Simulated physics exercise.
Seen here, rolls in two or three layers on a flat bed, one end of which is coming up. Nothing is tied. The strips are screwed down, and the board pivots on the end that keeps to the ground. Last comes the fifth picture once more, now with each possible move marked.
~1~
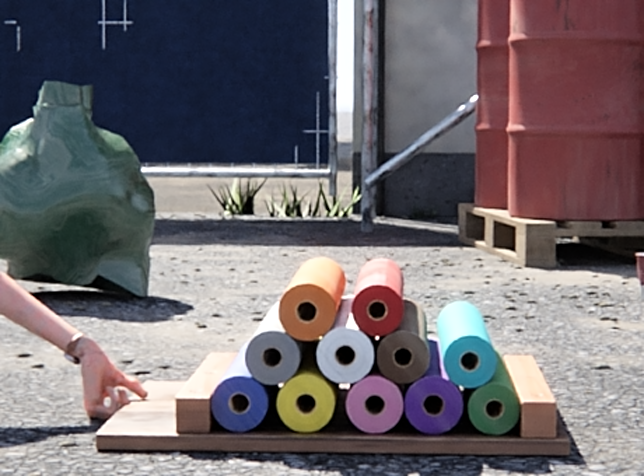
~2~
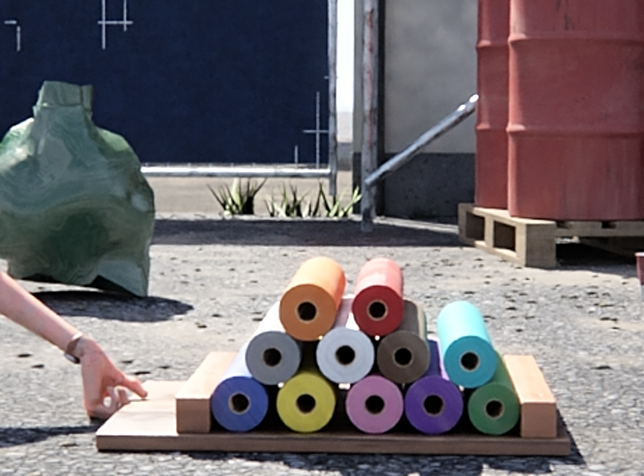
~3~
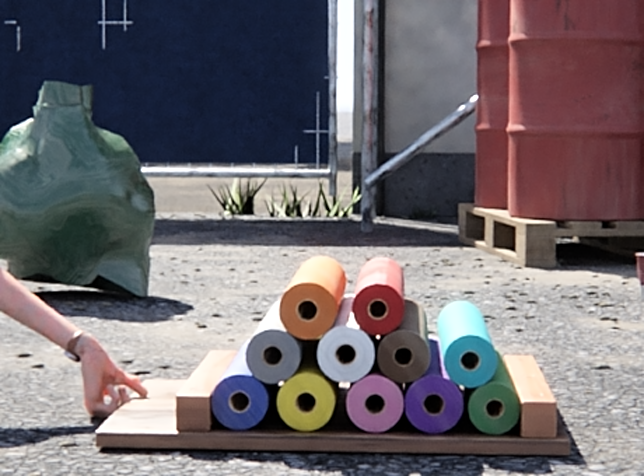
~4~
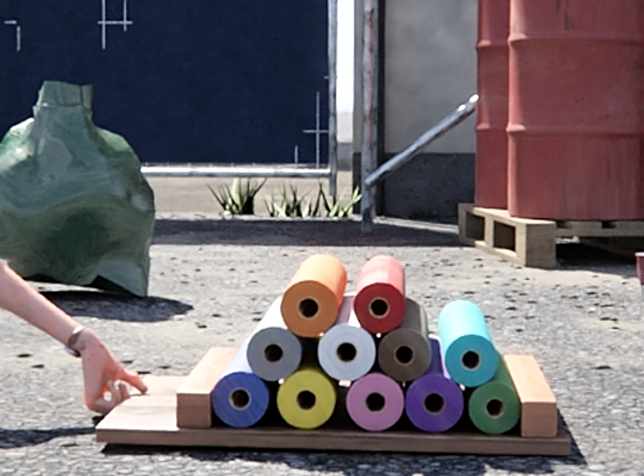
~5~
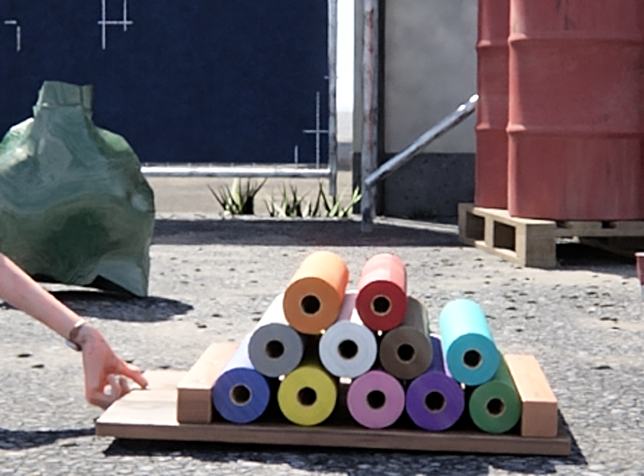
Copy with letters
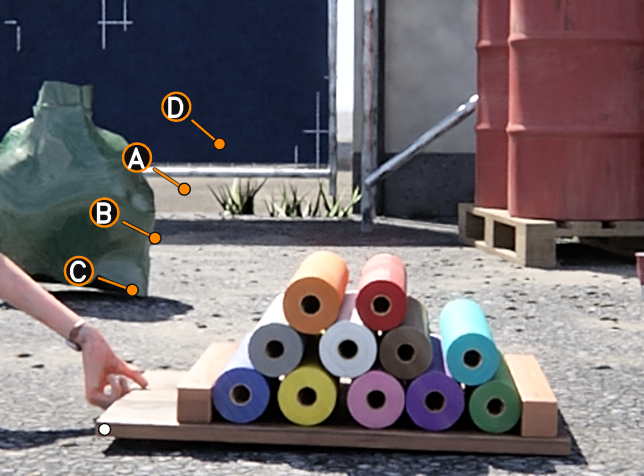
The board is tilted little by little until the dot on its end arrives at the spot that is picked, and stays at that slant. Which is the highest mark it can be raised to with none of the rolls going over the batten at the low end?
The answer is mark C.
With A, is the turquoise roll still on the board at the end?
No.
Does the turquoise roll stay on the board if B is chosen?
No, with B.
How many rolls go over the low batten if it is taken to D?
The count is six.
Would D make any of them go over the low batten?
Yes.
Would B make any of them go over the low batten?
Yes, at B.
On the marked copy, A at (185, 189); B at (155, 238); C at (132, 290); D at (220, 144); the white dot at (104, 429).
Following C. Soon after the start, board at 14°.
Later, board at 19°.
In the end, board at 19°, none over the low batten.
As for the rest, A six over the low batten; B one over the low batten (turquoise); D six over the low batten.
